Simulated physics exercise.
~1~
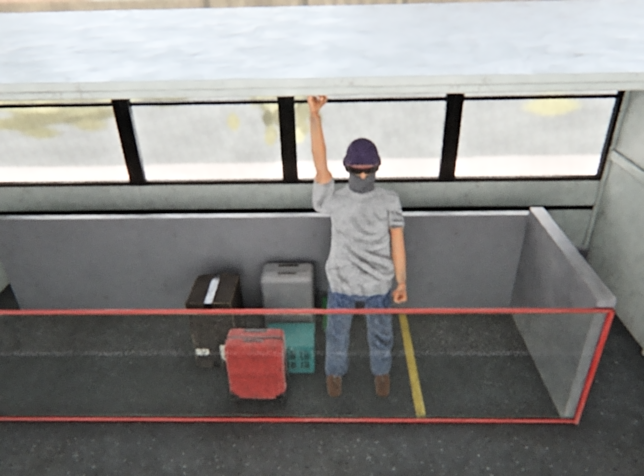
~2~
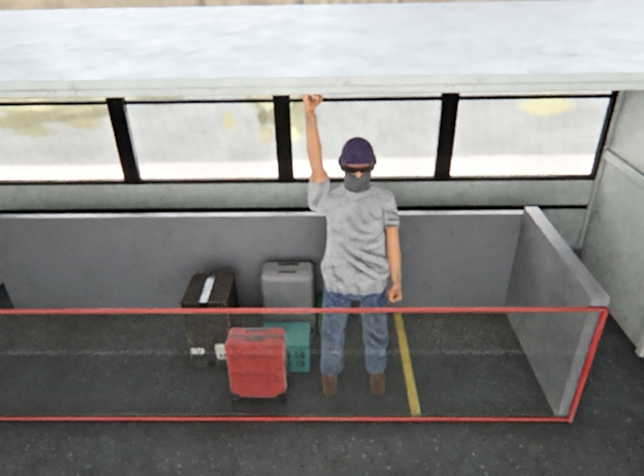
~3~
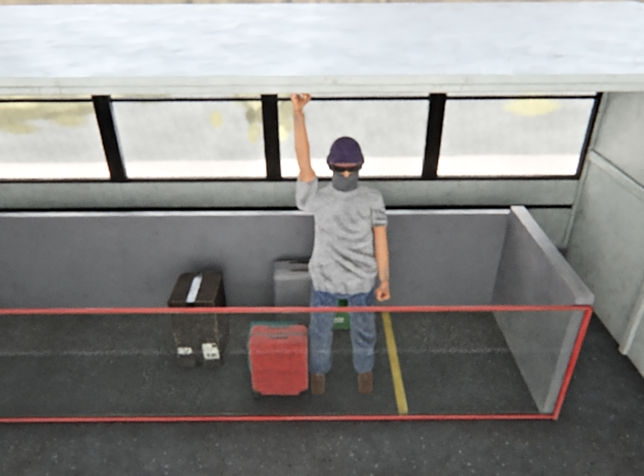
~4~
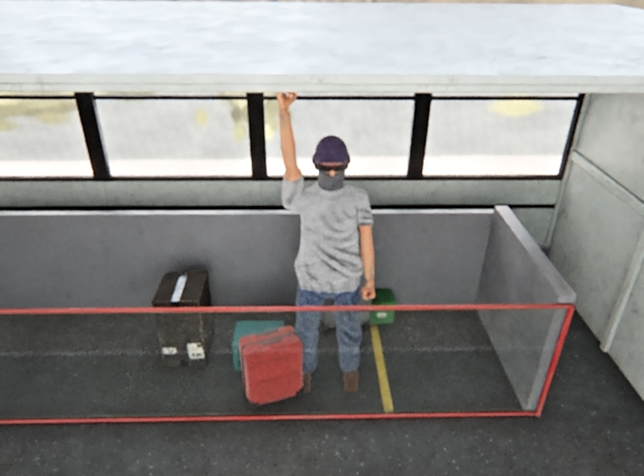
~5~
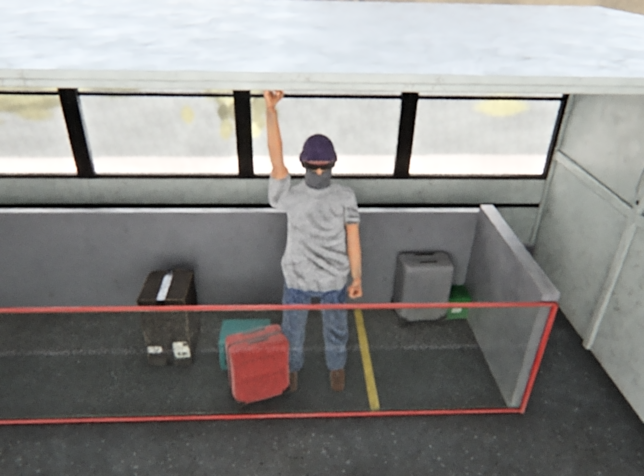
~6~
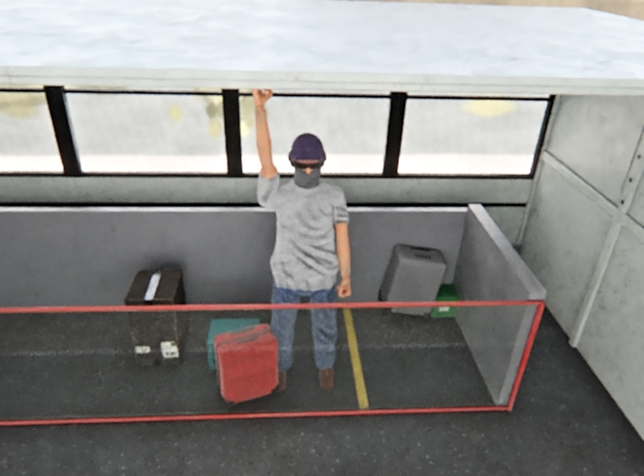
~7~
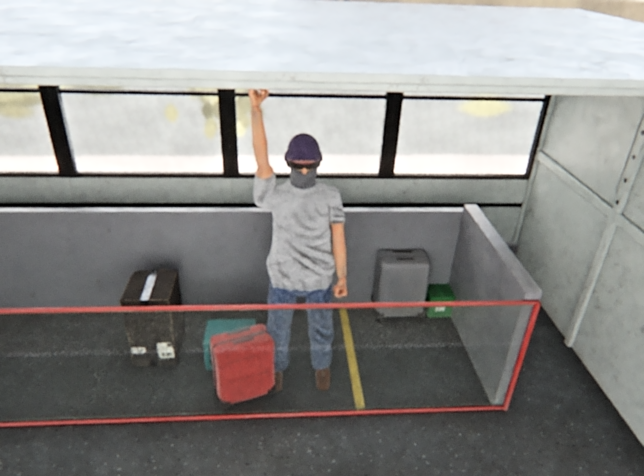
In the video, a masked man grips an overhead rail among loose bags as a grey wheeled case and green tub slide right across a yellow line, the case tilting then settling upright, while a red case shifts slightly and rests short of it beside a teal crate.
